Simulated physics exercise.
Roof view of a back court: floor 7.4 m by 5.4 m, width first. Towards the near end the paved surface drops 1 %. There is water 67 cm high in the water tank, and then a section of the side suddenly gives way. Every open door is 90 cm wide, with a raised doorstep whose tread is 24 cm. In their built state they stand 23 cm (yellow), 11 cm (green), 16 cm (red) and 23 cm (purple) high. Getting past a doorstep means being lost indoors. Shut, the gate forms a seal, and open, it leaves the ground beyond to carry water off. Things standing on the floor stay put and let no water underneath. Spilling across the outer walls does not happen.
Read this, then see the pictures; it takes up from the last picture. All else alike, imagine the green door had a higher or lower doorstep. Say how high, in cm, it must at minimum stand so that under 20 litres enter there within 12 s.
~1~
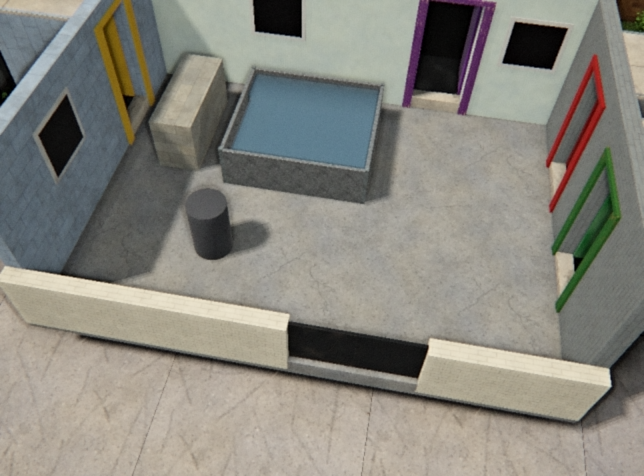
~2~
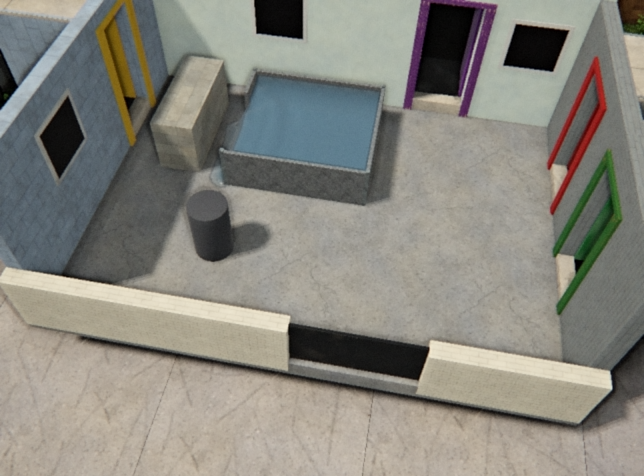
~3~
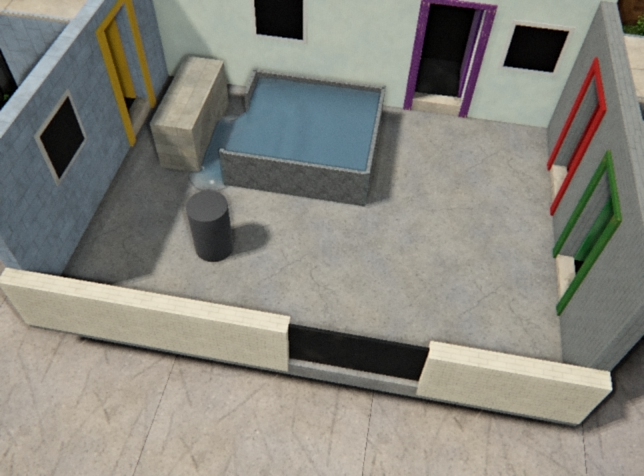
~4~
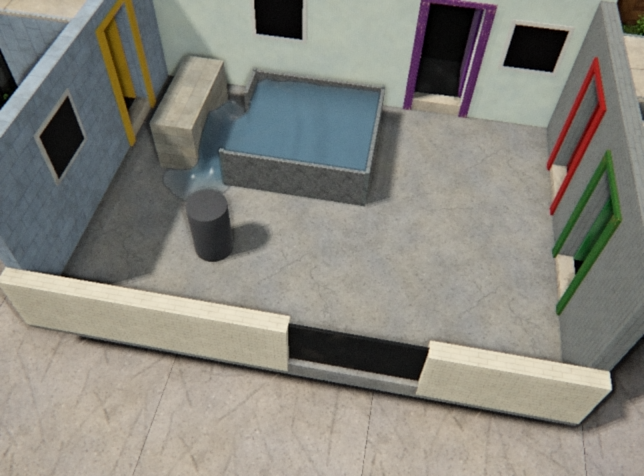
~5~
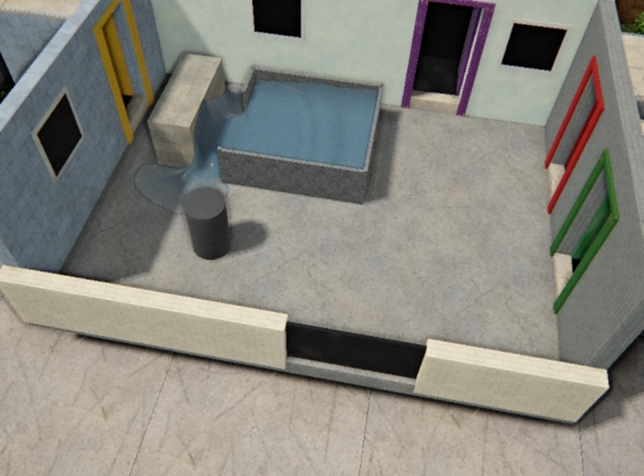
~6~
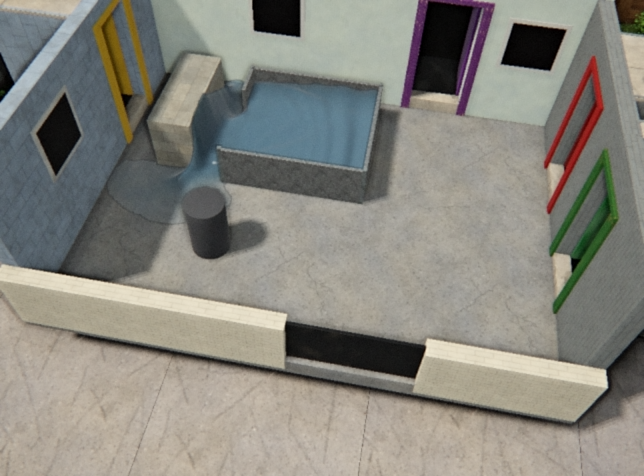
It must stand at least about 9.5 cm high.
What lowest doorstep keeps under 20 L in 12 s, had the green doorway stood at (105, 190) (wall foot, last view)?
Around 13.0 cm would do it.
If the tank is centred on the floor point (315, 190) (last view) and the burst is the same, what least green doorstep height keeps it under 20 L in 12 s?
Roughly 11.5 centimetres.
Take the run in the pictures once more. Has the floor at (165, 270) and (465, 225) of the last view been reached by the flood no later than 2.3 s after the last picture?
Taking them in turn, they come out submerged and spared.
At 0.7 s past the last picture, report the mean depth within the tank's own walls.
The mean depth is roughly 47 cm.
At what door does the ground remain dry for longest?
The green one comes last.
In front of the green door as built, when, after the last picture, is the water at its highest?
Peak: Close to 7.5 s.
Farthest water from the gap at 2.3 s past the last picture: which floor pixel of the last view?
The farthest wet point sits near (535, 131) in the last view.
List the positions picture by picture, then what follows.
The first frame shows still water, 67 cm deep, in the water tank at (306, 119); the green door at (580, 239) is dry.
In the second frame, the front is at a hidden place, 0.3 m from the gap at (239, 143); 0.3 m2 of floor is wet, 67 cm left at the back.
In the third frame, the gap is at (239, 145), the front 0.6 m out at a hidden place; the back of the water tank holds 67 cm.
In the fourth frame, the front is at (169, 177), 1.0 m from the gap at (239, 145); 1.2 m2 of floor is wet, 67 cm left at the back.
In the fifth frame, the gap is at (237, 143), the front 1.5 m out at (139, 179); the back of the water tank holds 67 cm.
In the sixth frame, the front is at (115, 174), 1.9 m from the gap at (236, 142); 2.5 m2 of floor is wet, 62 cm left at the back; the green door at (578, 240), 5.7 m from the gap, is still 5.5 m from the nearest water.
Then, 0.7 s after the last picture water covers 20 % of the floor, deepest (57 cm) near (208, 152); it has not reached the green door.
Then, 2.3 s after the last picture water covers 40 % of the floor, deepest (32 cm) near (221, 147); it has not reached the green door.
Then, 11.3 s after the last picture water covers 100 % of the floor, deepest (16 cm) near (197, 234); 8 cm at the green door, 10 litres in over its 11 cm doorstep.
At the green door as built, the water peaked near 15 cm, 7.7 s after the last picture.
With a doorstep of 7.5 cm, 47 litres would have come in within the 12 s; with 12 cm, 5 litres. So under 20 litres takes about 9.5 cm.
